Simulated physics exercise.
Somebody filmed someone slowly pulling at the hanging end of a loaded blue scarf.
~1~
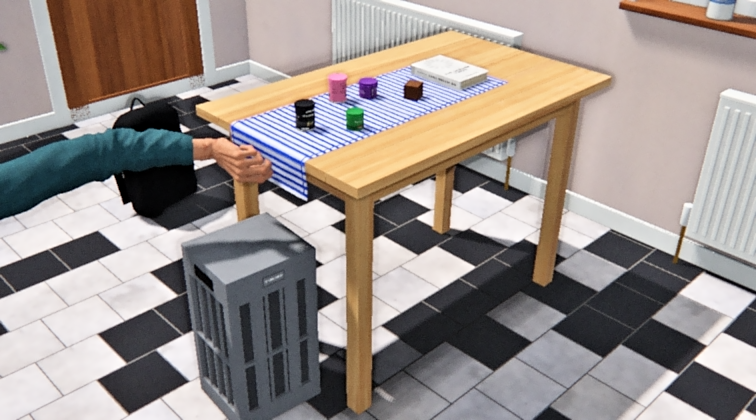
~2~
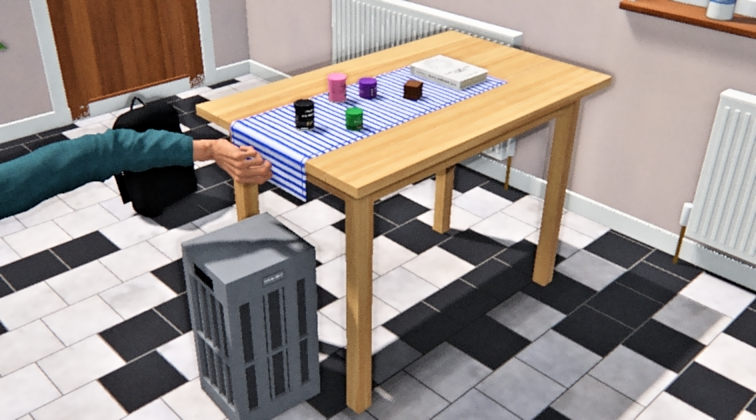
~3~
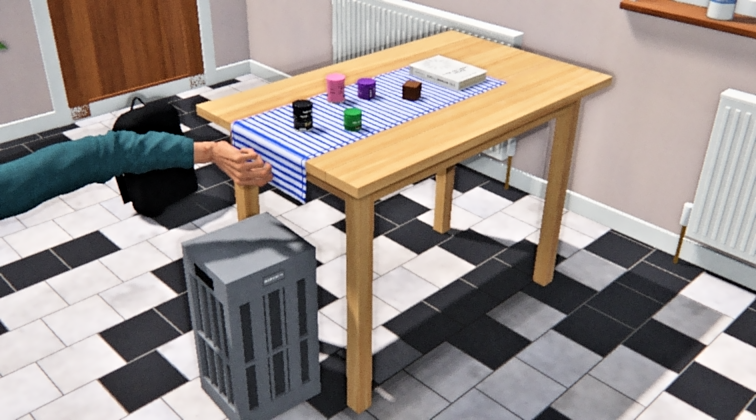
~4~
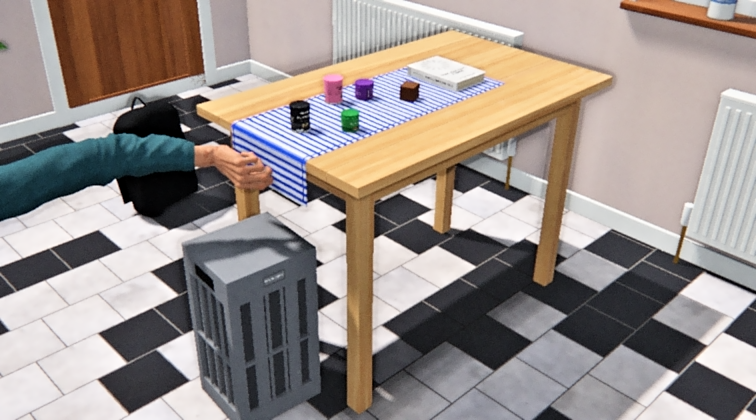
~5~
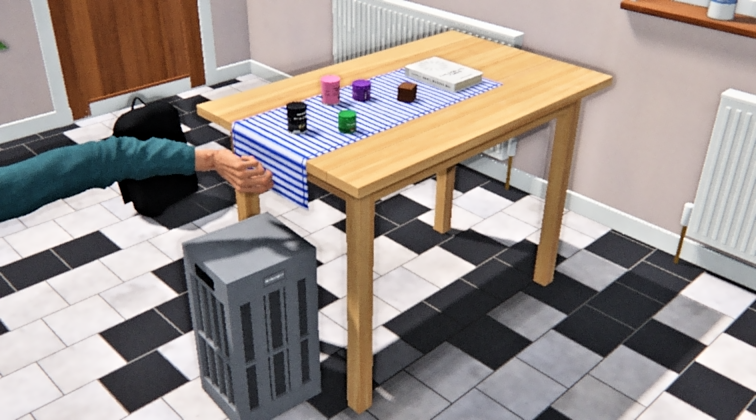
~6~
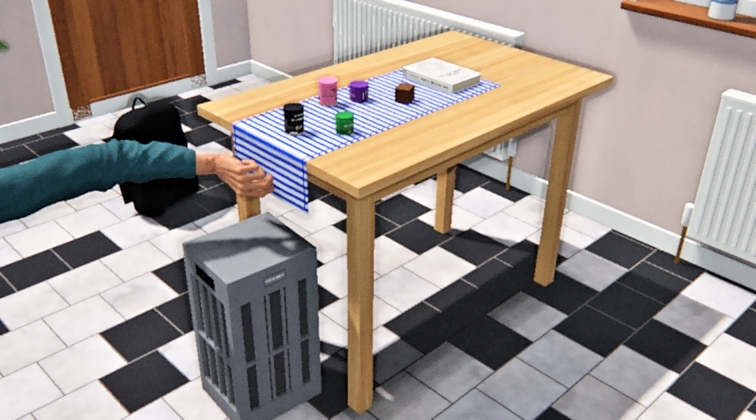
A blue-and-white striped cloth creeps toward the near left end of a wooden table, drawn by a hand in a teal sleeve, in a room with a black-and-white tiled floor, seen from above by a still camera. On it sit black, green, pink and purple containers, a brown cube and a white box-like object, with a grey crate below. The objects ride slightly left with the cloth as its hanging end lowers a little.
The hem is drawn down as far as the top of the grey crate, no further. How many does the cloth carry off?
Over the edge go one.
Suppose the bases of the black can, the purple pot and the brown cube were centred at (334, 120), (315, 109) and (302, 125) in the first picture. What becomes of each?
The black can does not fall, the purple pot stays on, the brown cube tumbles off.
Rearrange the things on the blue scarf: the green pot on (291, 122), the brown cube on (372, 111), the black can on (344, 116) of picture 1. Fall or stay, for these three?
The green pot is carried off, the brown cube remains up, the black can remains up.
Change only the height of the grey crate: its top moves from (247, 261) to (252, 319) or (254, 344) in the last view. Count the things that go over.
Over the edge go 3 and 4.
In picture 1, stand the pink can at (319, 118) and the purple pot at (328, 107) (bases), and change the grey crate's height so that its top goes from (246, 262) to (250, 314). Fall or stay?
The pink can drops off, the purple pot falls.
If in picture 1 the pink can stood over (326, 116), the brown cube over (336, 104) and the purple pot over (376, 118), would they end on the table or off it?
The pink can does not fall, the brown cube survives, the purple pot remains up.
Early on, hem near (272, 217); all still up.
Midway, hem on the crate; black can gone.
Finally, hem on the crate; black can gone. The table loses one.
